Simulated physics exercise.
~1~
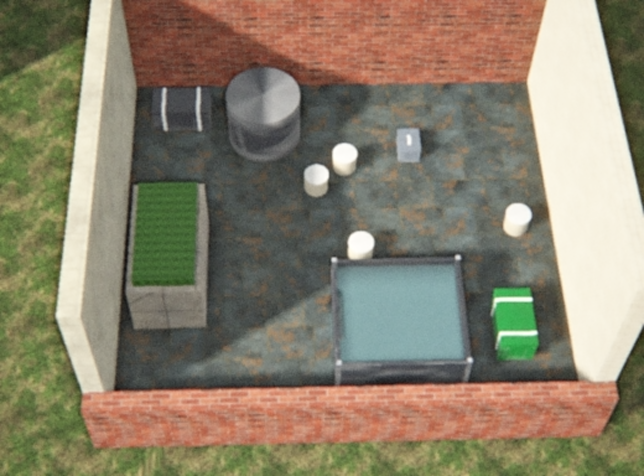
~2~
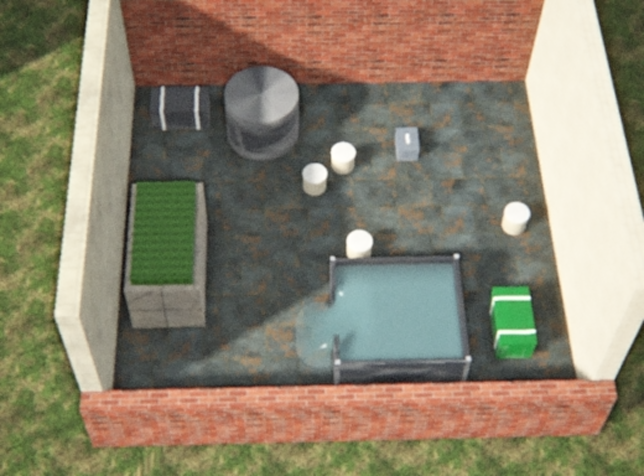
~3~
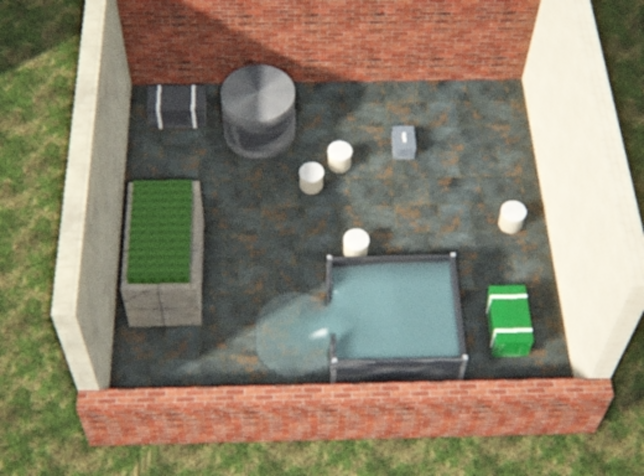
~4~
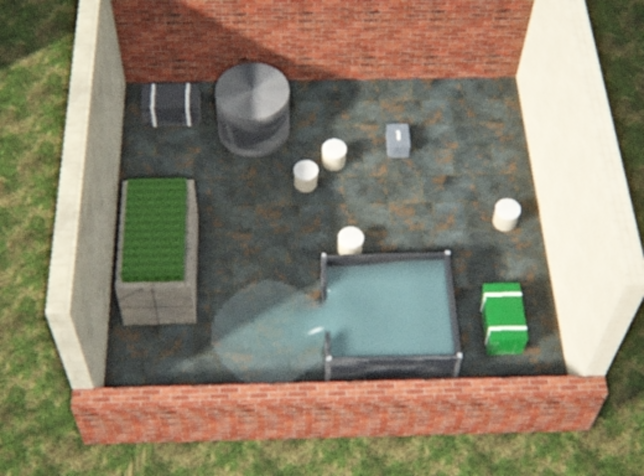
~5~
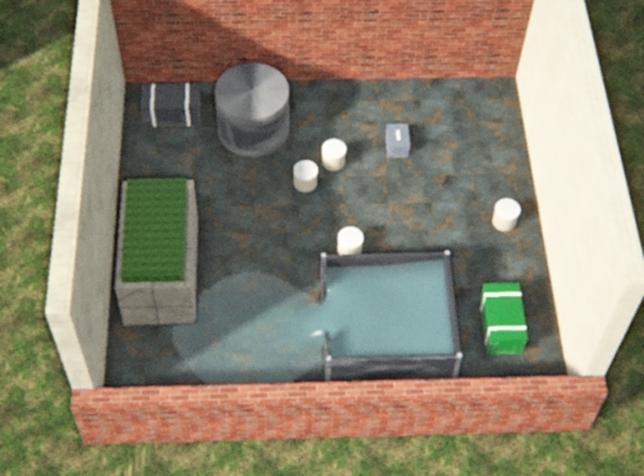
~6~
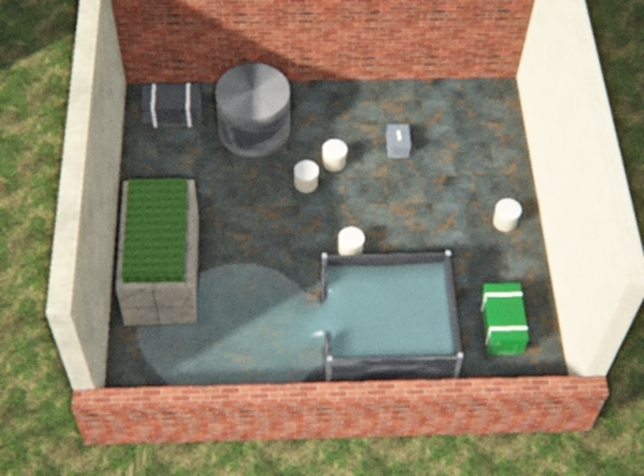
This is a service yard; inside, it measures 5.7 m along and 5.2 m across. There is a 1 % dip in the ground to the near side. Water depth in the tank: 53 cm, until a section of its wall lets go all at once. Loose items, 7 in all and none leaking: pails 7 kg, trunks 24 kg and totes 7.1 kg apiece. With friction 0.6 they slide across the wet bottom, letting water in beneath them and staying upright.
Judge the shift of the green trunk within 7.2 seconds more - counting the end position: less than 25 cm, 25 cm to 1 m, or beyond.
It will hold steady.
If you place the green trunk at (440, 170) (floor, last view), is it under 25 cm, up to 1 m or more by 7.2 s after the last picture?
What happens is that it keeps still.
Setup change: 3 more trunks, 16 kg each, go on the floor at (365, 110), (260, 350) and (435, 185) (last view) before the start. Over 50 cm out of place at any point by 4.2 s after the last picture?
Spot by spot, in turn: Falls short, exceeds it, falls short.
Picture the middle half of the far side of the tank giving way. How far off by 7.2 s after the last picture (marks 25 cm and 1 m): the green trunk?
If that happened, the green trunk does not really move.
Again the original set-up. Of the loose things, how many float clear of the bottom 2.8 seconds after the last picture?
At that time, 0.
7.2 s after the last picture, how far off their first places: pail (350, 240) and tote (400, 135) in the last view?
Lab note - net shifts in turn: 0 cm; 0 cm.
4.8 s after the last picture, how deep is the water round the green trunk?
Close to 0 centimetres.
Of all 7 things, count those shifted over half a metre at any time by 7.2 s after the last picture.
I get 0.
Then, 0.9 s after the last picture the green trunk is near (506, 311), 0.0 m from its start, aground; 0 afloat.
Then, 2.8 s after the last picture the green trunk is near (506, 311), 0.0 m from its start, aground; 0 afloat.
Then, 4.8 s after the last picture the green trunk is near (506, 311), 0.0 m from its start, aground; 0 afloat.
Then, 7.2 s after the last picture the green trunk is near (506, 311), 0.0 m from its start, aground; 0 afloat.
